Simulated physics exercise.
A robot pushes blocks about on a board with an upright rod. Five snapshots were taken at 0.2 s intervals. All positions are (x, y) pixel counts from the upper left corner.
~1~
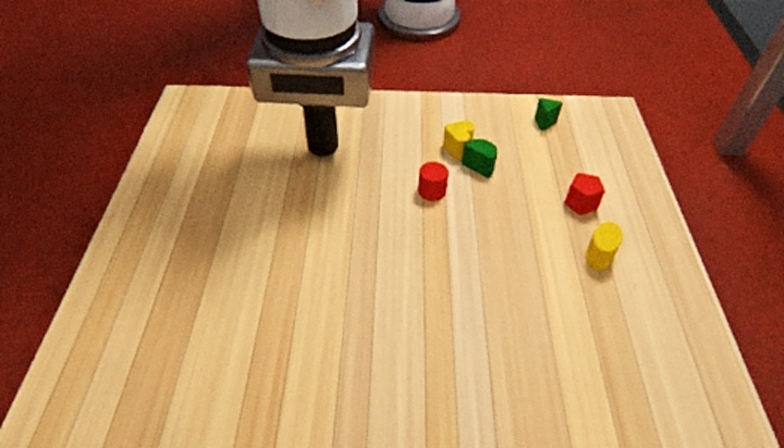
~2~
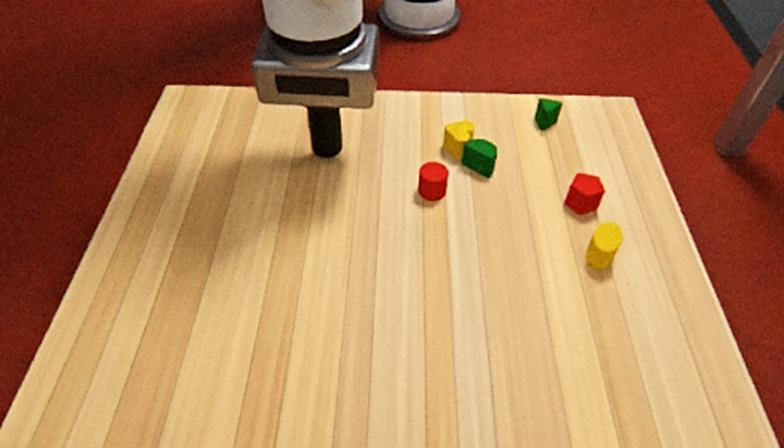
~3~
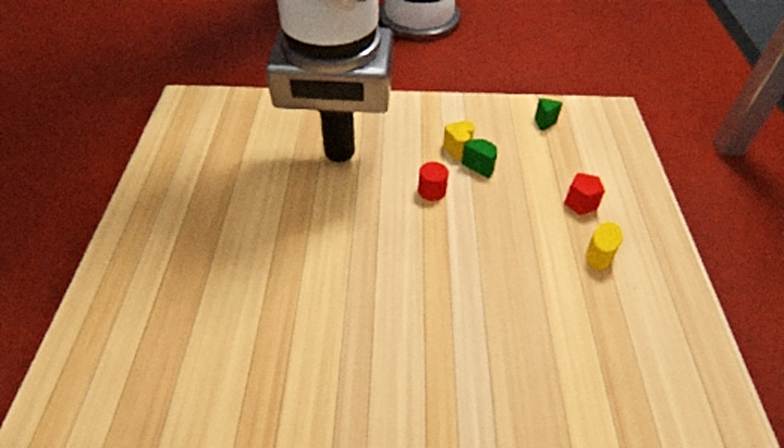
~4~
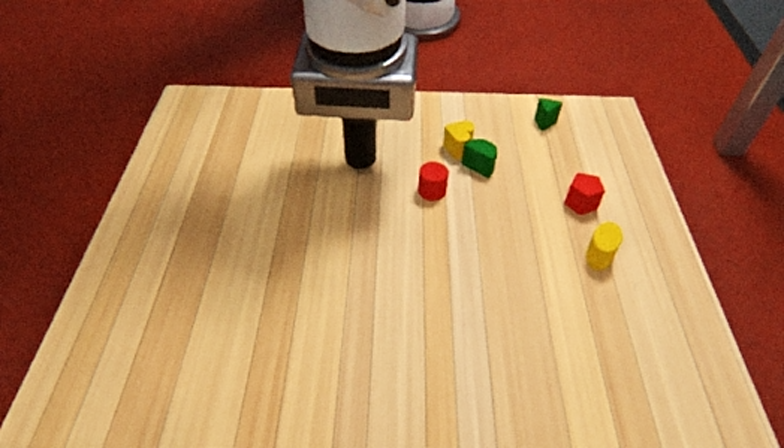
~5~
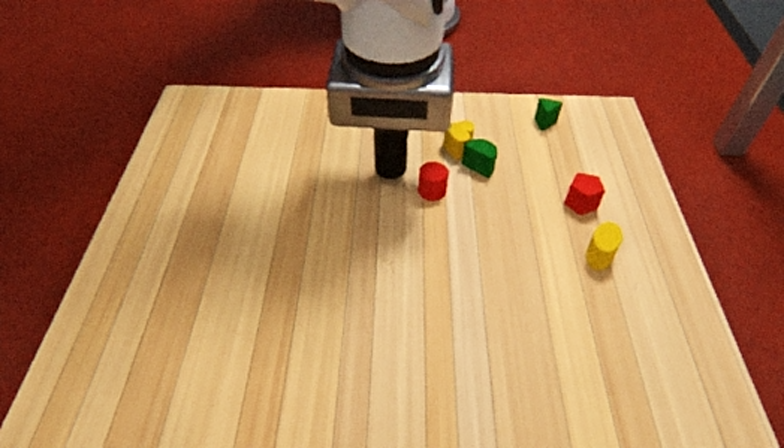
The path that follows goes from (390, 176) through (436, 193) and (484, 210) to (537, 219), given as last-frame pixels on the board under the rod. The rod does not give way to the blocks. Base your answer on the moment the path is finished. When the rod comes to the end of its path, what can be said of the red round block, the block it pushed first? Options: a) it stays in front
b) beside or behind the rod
That would be a.
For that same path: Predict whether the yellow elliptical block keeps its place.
Left in place.
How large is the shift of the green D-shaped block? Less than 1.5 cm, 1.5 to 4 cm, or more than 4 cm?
Result: Under 1.5 cm.
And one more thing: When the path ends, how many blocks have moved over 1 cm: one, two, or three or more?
My guess is one.
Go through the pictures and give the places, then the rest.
In the first frame, rod tip at (323, 147); block tops, red round block at (434, 171); green D-shaped block at (483, 146); red pentagon at (588, 183); yellow elliptical block at (609, 236).
In the second frame, rod at (327, 149); blocks unchanged.
In the third frame, rod at (340, 153); blocks unchanged.
In the fourth frame, rod at (361, 159); blocks unchanged.
In the fifth frame, rod at (391, 169); red round block at (434, 171); green D-shaped block at (483, 146); red pentagon at (588, 183); yellow elliptical block at (609, 236).
One third of the way, rod at (437, 186); red round block at (469, 182).
Two thirds of the way, rod at (486, 203); red round block at (522, 197).
At the end, rod at (539, 212); red round block at (577, 206); green D-shaped block in place; red pentagon in place; yellow elliptical block in place.
